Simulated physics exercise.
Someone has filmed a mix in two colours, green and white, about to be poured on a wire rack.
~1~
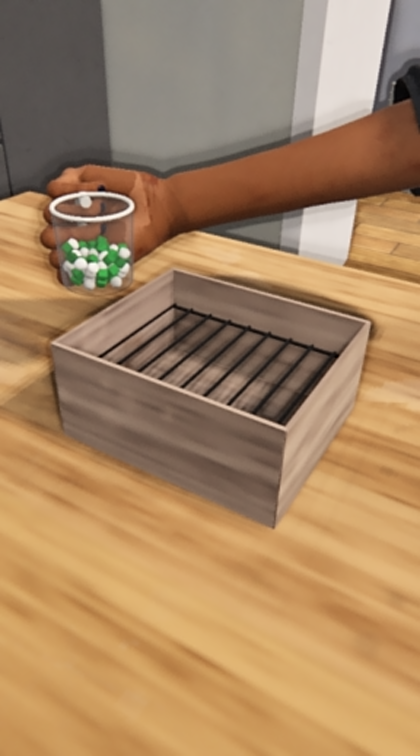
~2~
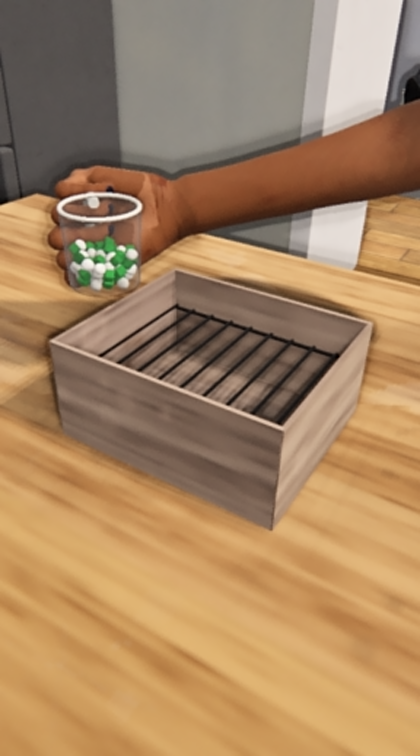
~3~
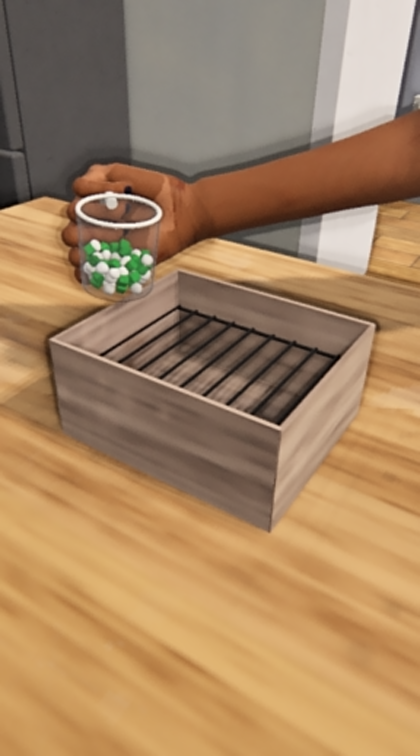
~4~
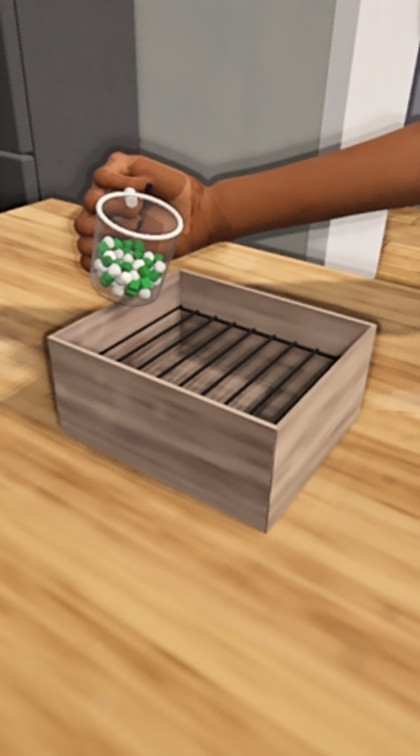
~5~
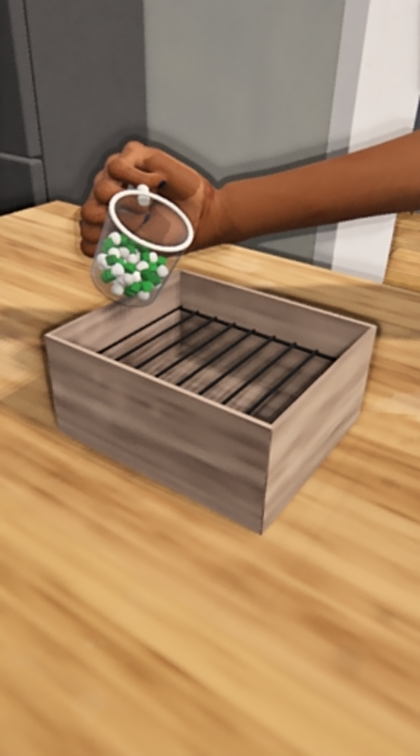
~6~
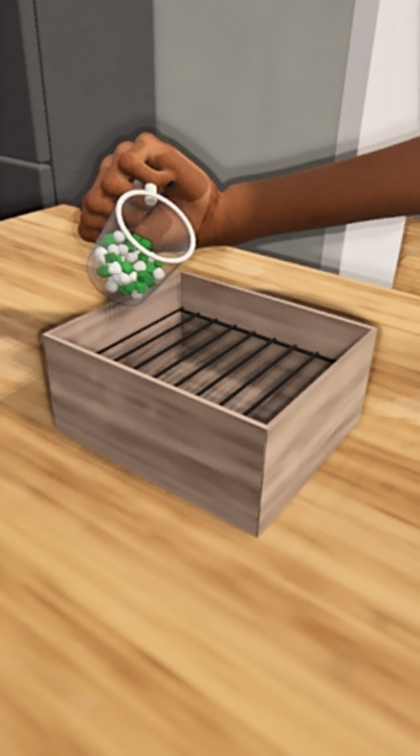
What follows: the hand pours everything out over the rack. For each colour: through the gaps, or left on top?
The green pieces drop through; the white pieces drop through.
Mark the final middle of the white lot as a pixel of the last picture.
Roughly at (185, 409).
Then, 0.43 s after the last picture, green ones, all in the cup; white ones, all in the cup.
Then, 0.89 s after the last picture, green ones, all in the cup; white ones, all in the cup.
Then, 1.44 s after the last picture, green ones, a small part on or over the wires, most under the rack; white ones, about a quarter on or over the wires, most under the rack.
At rest, green ones, a stray few on the wires, nearly all under the rack; white ones, a stray few on the wires, nearly all under the rack.
